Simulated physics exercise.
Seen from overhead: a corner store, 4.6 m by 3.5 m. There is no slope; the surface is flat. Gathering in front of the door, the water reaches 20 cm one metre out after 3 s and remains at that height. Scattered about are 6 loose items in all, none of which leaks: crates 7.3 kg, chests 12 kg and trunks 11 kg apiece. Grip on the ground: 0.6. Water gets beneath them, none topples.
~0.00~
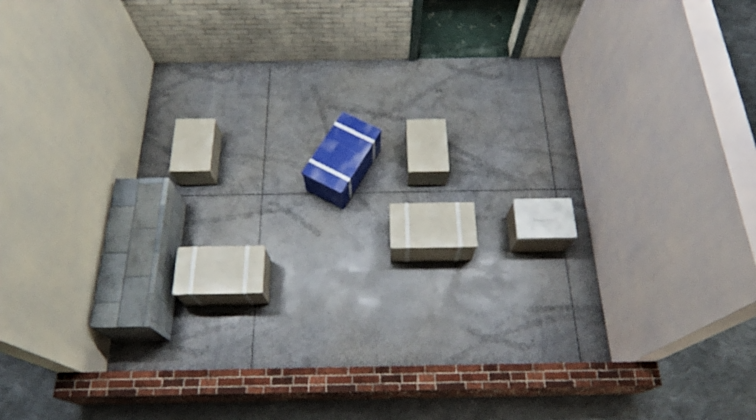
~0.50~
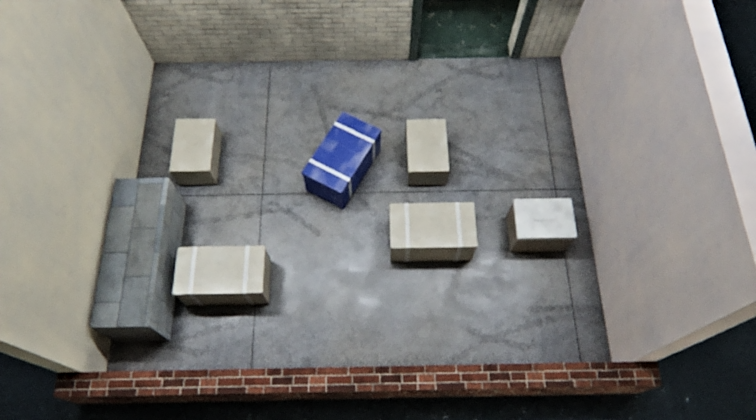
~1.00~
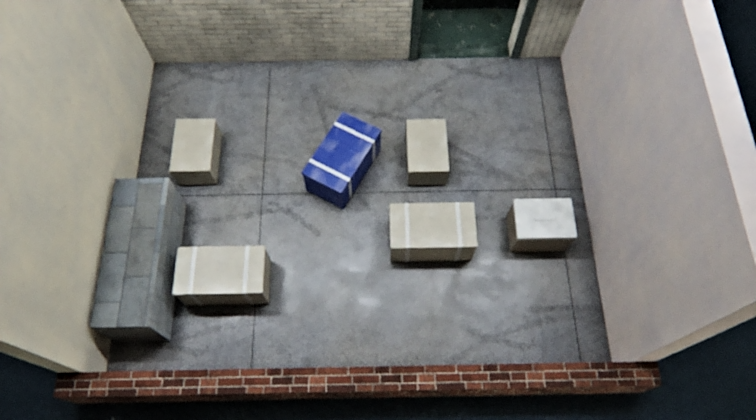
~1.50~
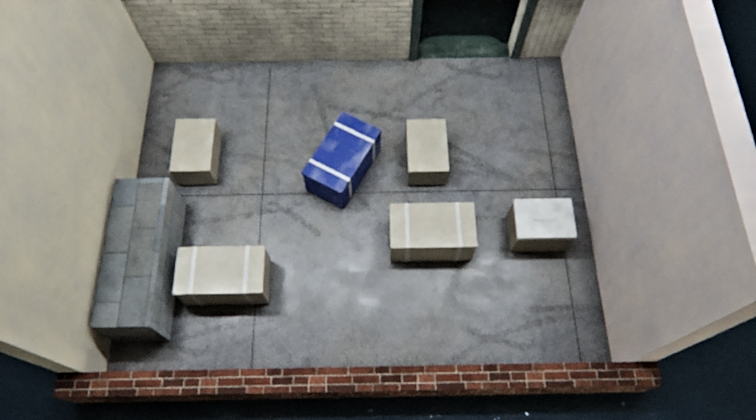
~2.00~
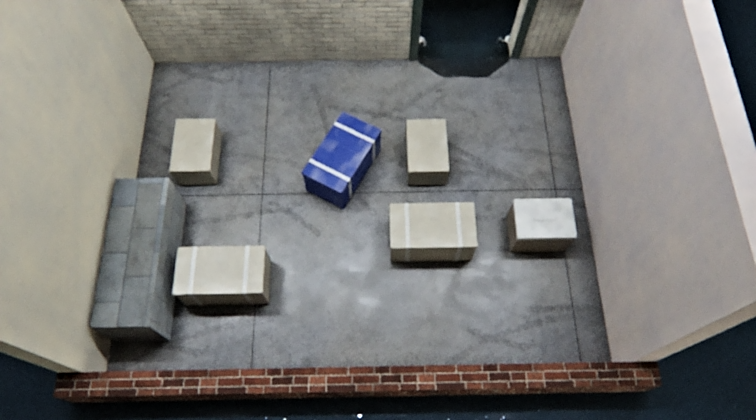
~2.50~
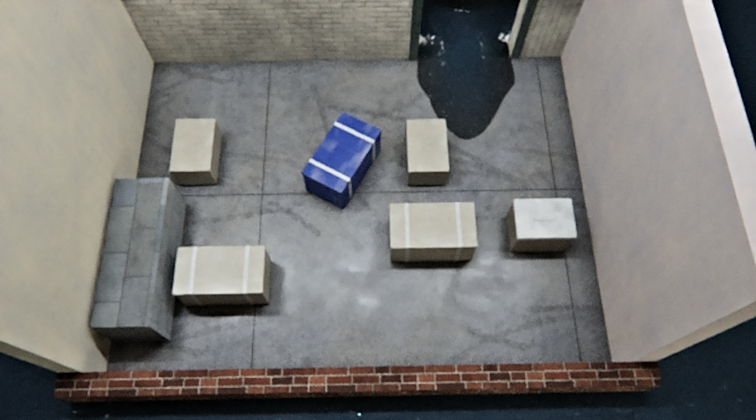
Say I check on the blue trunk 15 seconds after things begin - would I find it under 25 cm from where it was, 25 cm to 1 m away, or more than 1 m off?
You would find it 25 cm to 1 m away.
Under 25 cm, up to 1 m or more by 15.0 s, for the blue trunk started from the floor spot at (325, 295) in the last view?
Result: It drifts a great deal.
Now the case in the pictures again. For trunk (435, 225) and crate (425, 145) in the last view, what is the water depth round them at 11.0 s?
Around 12 cm and 5 cm.
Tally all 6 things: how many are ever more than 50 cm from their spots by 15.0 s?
The total is 6.
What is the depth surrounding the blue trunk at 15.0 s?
Close to 8 centimetres.
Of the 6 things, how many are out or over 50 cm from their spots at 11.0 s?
The count is 5.
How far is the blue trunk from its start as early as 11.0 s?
40 cm or so by then.
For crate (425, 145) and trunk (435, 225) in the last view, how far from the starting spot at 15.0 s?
In turn: 40 cm, 200 cm.
After 3.5 s the blue trunk is near (342, 151), 0.0 m from its start, aground; 0 afloat.
After 6.8 s the blue trunk is near (326, 155), 0.2 m from its start, aground; 3 afloat.
After 11.0 s the blue trunk is near (302, 161), 0.4 m from its start, afloat; 6 afloat.
After 15.0 s the blue trunk is near (346, 106), 0.5 m from its start, afloat; 6 afloat.
